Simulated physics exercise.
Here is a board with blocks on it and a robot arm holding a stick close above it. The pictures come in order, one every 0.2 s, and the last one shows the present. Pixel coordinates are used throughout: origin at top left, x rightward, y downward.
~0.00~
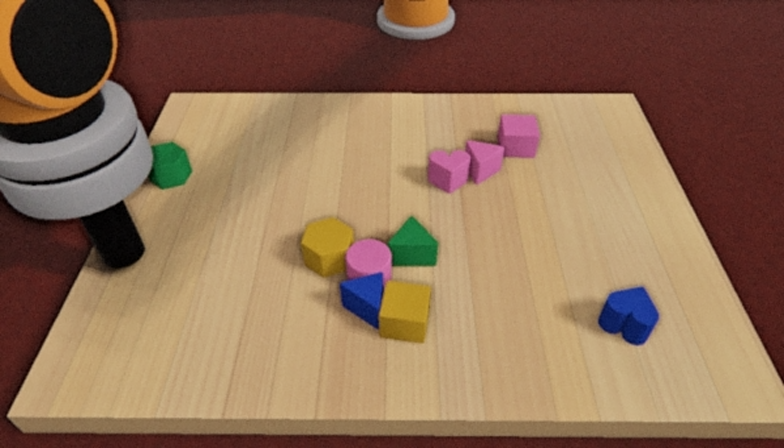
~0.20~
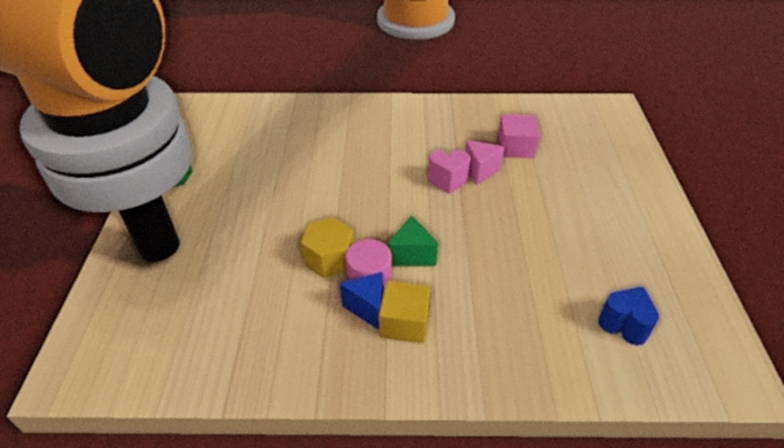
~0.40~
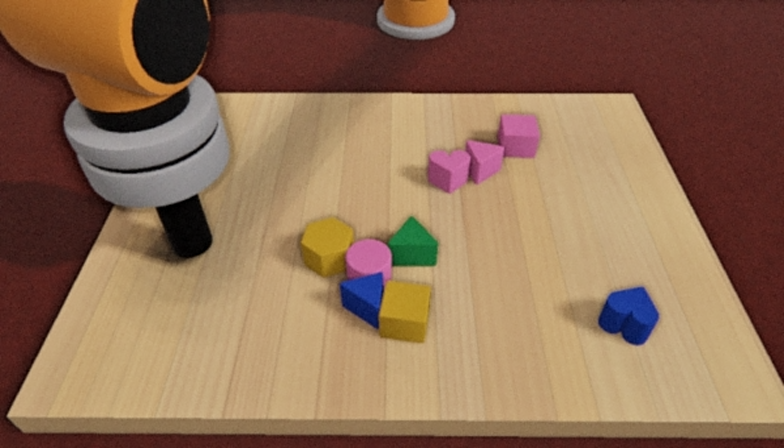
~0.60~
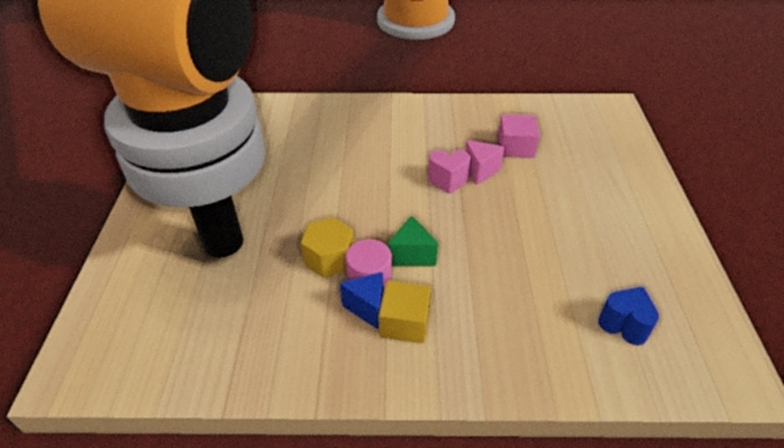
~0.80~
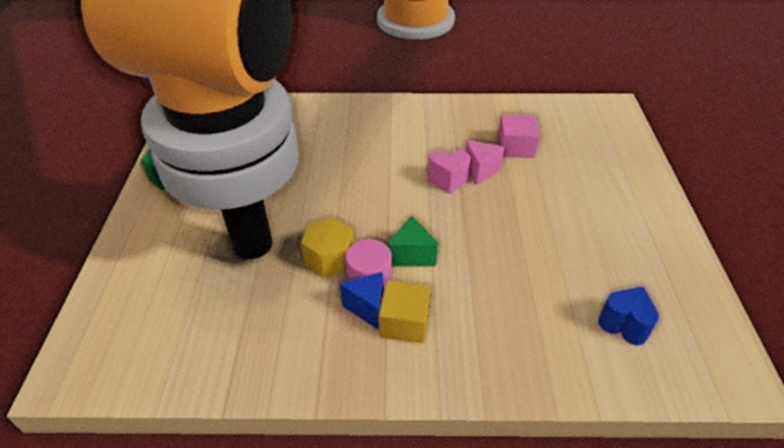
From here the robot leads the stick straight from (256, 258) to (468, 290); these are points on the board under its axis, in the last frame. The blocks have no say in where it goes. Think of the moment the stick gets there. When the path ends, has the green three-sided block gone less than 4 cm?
Yes, it checks out.
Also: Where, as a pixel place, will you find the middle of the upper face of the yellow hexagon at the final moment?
It sits at (387, 222).
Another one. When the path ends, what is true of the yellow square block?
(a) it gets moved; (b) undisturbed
I'll go with b - undisturbed.
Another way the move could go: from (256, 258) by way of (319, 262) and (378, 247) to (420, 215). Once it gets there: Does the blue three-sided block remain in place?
I believe so.
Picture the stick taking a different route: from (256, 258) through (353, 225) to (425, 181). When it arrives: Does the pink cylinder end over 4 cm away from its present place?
Answer: No.
On the path given first. One third of the way, stick at (324, 257); yellow hexagon at (362, 229), turned 40° anticlockwise; pink cylinder at (395, 256); green three-sided block at (425, 234), turned 50° anticlockwise.
Two thirds of the way, stick at (396, 268); yellow hexagon at (387, 222), turned 85° anticlockwise; pink cylinder at (440, 260); green three-sided block at (448, 233), turned 105° anticlockwise.
At the end, stick at (470, 278); yellow hexagon at (387, 222), turned 85° anticlockwise; blue three-sided block unmoved; pink cylinder at (516, 267); yellow square block unmoved; green three-sided block at (449, 232), turned 110° anticlockwise.
